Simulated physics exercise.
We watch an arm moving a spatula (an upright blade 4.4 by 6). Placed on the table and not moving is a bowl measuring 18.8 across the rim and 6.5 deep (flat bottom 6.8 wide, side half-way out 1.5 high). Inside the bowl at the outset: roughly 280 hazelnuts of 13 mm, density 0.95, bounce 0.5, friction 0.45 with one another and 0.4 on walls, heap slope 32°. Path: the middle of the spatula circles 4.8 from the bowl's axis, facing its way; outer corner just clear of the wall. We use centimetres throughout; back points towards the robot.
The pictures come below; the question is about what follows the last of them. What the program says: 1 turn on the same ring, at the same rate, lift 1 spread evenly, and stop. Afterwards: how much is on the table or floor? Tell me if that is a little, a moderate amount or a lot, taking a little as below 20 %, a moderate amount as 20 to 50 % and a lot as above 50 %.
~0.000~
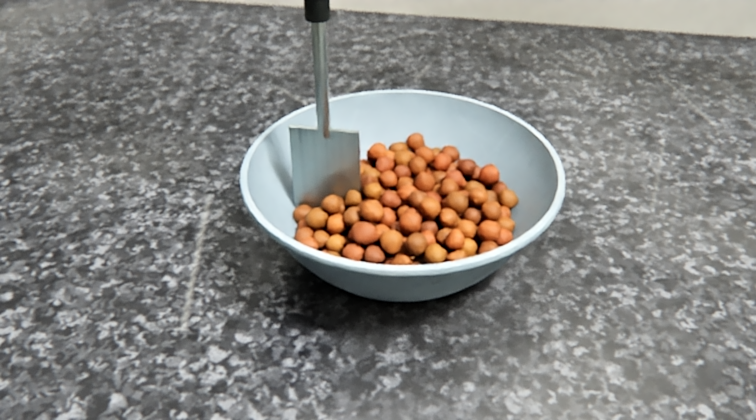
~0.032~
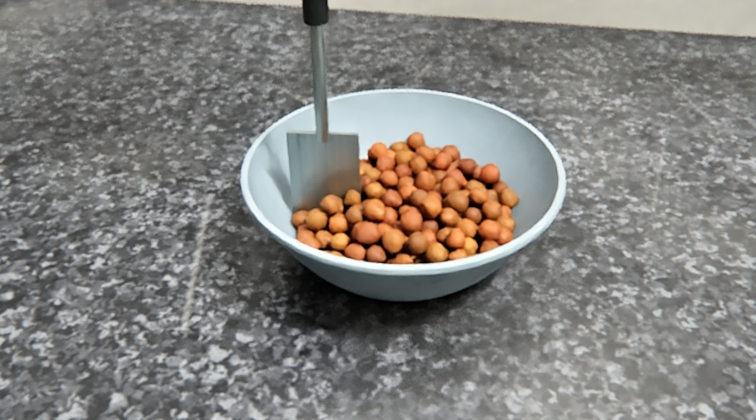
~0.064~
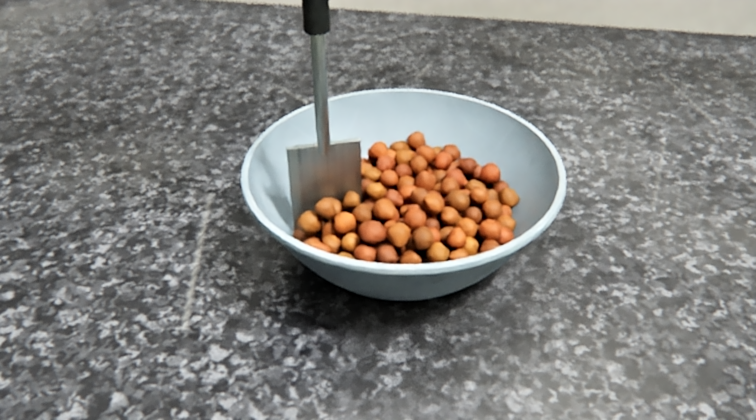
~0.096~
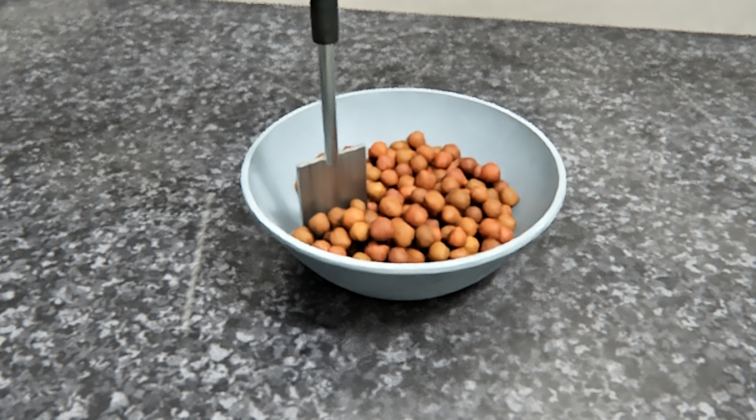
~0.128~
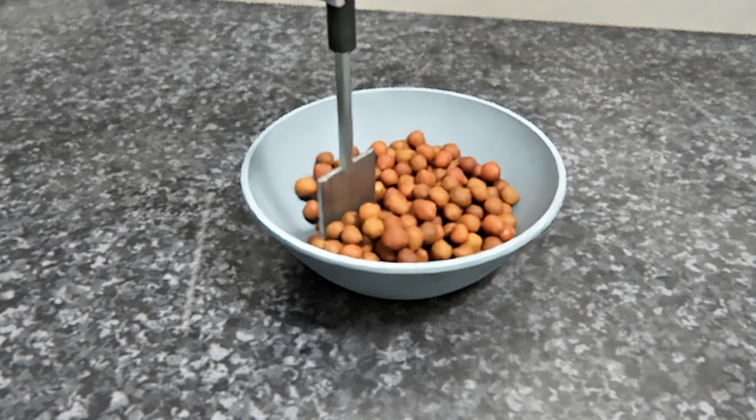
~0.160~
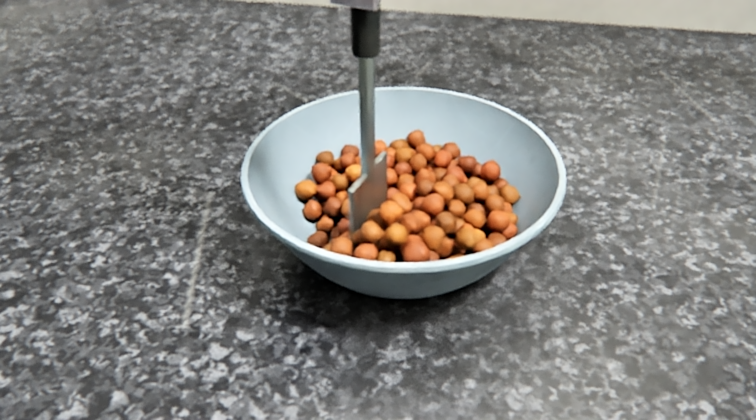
A little, below 20 %.
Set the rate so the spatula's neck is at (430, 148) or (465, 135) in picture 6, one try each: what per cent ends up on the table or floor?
It comes to roughly 25 per cent and then 35 per cent.
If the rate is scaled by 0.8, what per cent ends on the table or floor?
Roughly 10 per cent.
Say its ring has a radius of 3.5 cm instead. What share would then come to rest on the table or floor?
That would give close to 10 per cent.
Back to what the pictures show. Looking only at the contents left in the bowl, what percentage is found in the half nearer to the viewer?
I'd say around 60 per cent.
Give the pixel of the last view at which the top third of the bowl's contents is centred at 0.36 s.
Upper-third centre: Approx. (480, 165) px.
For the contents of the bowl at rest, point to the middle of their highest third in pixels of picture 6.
It is centred around (350, 219).
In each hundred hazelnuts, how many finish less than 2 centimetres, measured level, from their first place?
I'd put it at about 30 in a hundred.
By 0.36 s, 185° round, highest piece 9 above the table; 275 in the bowl, 1 on the table or floor, 6 in flight or on the tool.
By 0.57 s, 294° round, highest piece 8 above the table; 259 in the bowl, 15 on the table or floor, 8 in flight or on the tool.
By 0.87 s, 0° round, highest piece 6 above the table; 249 in the bowl, 32 on the table or floor, 1 in flight or on the tool.
By 1.57 s, 0° round, highest piece 6 above the table; 249 in the bowl, 33 on the table or floor.
Final count, 249 in the bowl, 33 on the table or floor. That is 12 % on the table or floor.
